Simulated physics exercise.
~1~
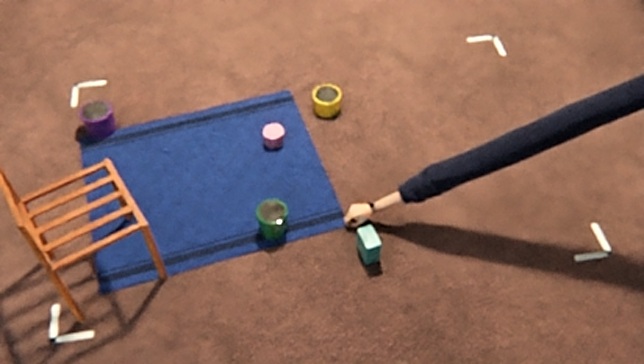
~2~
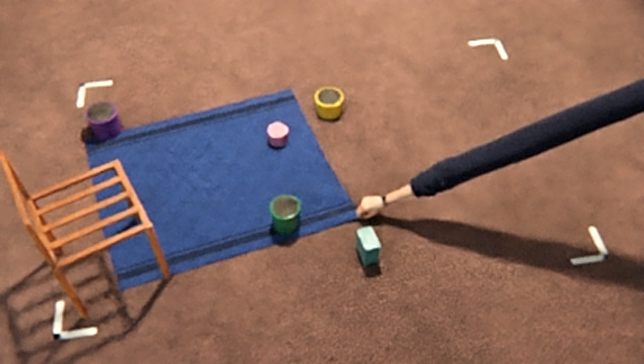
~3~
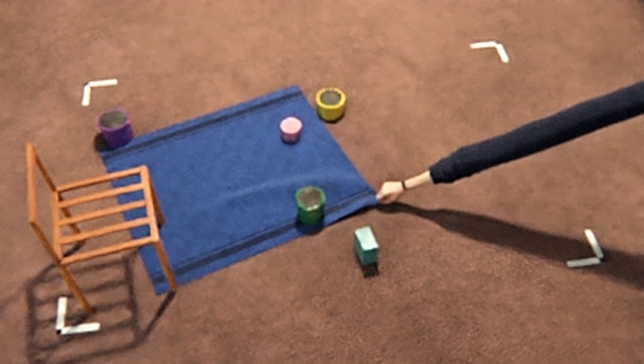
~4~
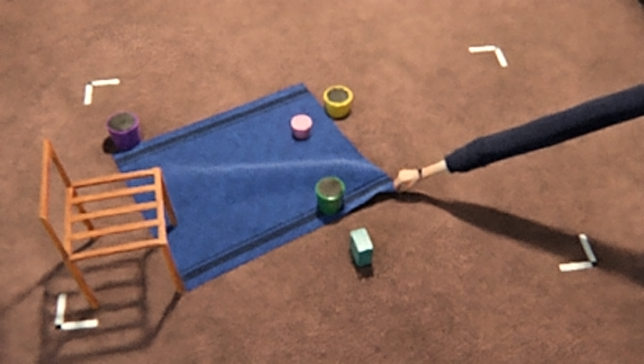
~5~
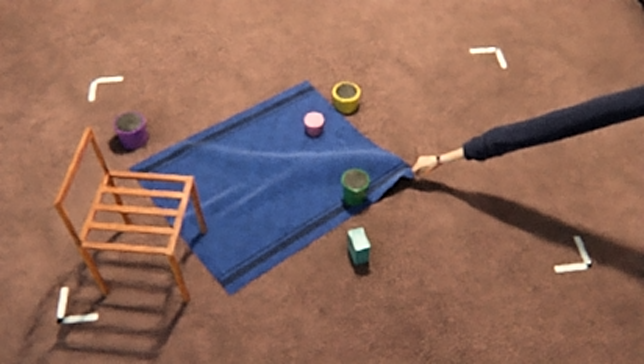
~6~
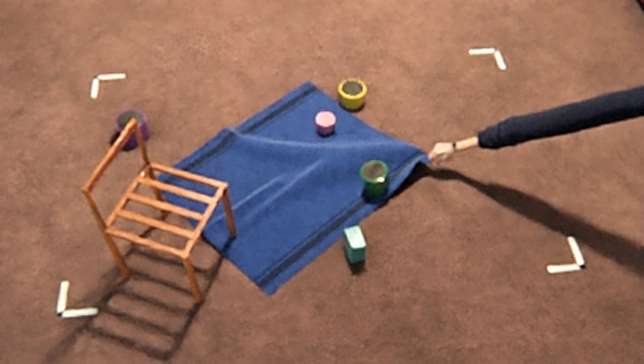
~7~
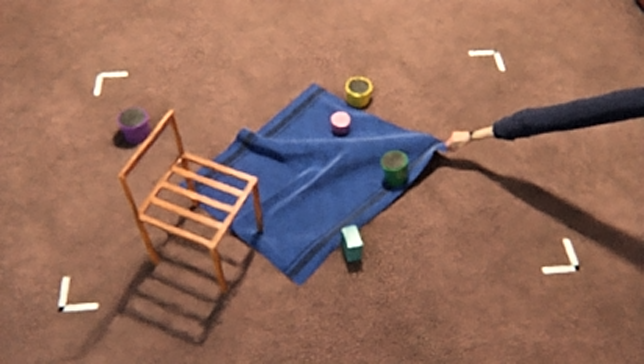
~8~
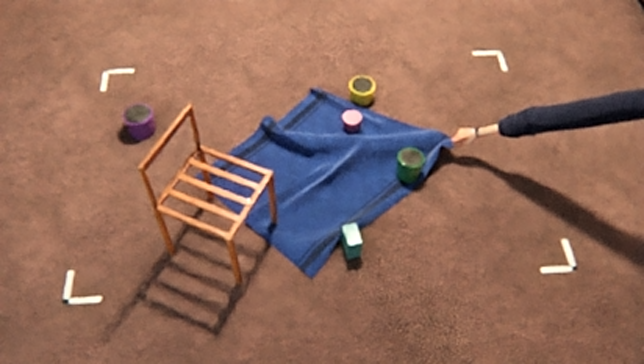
The video shows a hand pulling a blue rug rightward across a brown floor, carrying a green pot, a pink bin and an orange chair along, while a yellow pot shifts slightly; the rug ends skewed and wrinkled, with the purple pot left behind and the teal crate beside its lower edge.
